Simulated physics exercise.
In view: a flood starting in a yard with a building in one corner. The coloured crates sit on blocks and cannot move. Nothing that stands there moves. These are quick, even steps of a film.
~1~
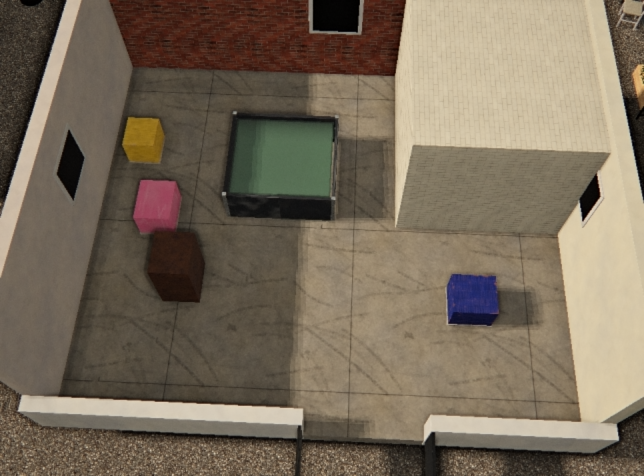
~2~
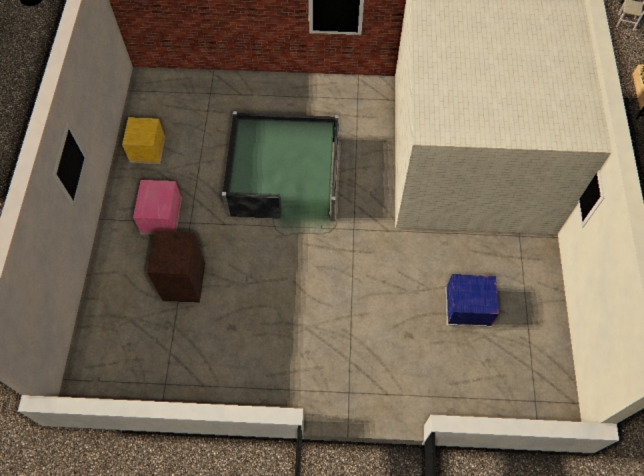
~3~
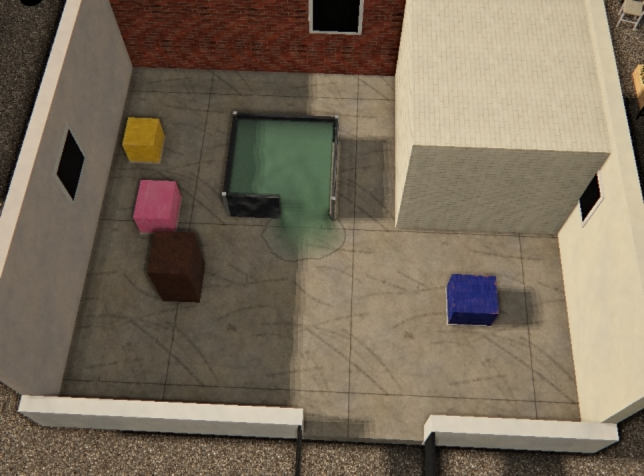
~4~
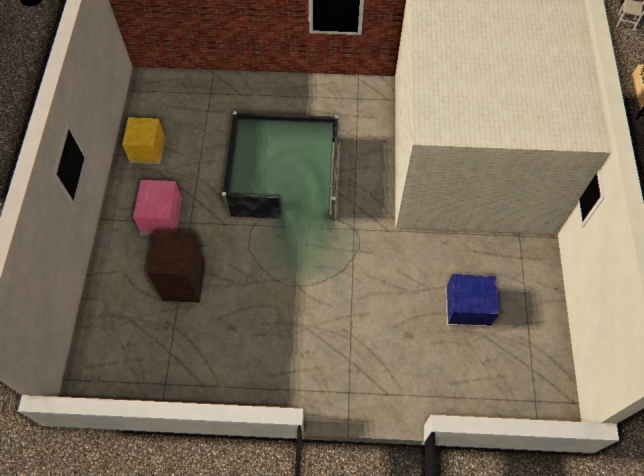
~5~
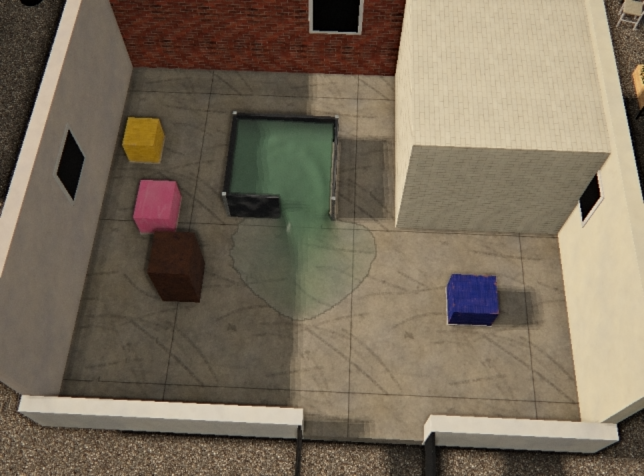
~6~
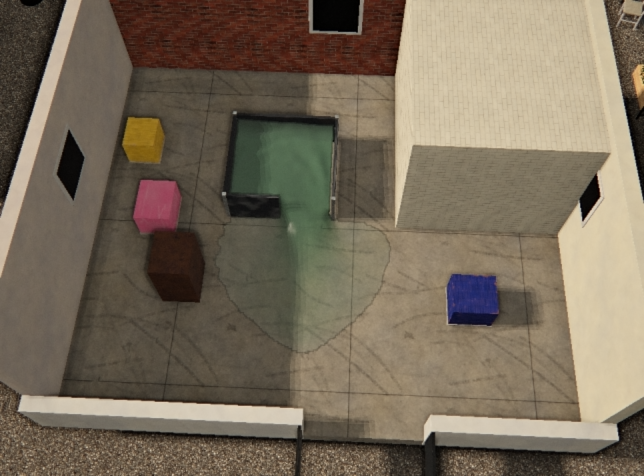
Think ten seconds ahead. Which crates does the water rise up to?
In the end: The yellow crate is wetted; the pink crate is wetted; the blue crate is wetted.
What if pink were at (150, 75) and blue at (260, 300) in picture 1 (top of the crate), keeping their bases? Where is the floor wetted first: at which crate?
First comes the blue crate.
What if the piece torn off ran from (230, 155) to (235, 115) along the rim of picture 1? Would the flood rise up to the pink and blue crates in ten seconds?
My reading: The pink one gets wet, the blue one stays dry.
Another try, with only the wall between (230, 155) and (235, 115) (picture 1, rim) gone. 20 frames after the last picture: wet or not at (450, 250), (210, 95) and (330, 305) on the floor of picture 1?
One after the other: No water, flooded, free of water.
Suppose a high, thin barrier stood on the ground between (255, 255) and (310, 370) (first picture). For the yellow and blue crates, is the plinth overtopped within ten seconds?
In short: Yellow crate is spared, blue crate is wetted.
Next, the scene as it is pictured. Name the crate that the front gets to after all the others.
That is the one in yellow.
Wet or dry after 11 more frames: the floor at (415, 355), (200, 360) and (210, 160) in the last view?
In turn: Wet, covered, no water.
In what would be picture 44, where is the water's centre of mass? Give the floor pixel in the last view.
Close to (283, 287).
A moment on, water covers 25 % of the floor; the yellow crate not reached, the pink crate not reached, the blue crate not reached.
Next, water covers 35 % of the floor; the yellow crate not reached, the pink crate water round its plinth, the blue crate water round its plinth.
Then, water covers 40 % of the floor; the yellow crate not reached, the pink crate water round its plinth, the blue crate water round its plinth.
Later, water covers 60 % of the floor; the yellow crate water round its plinth, the pink crate water round its plinth, the blue crate water round its plinth.
In the end, water covers 75 % of the floor; the yellow crate was topped, the pink crate was topped, the blue crate was topped.
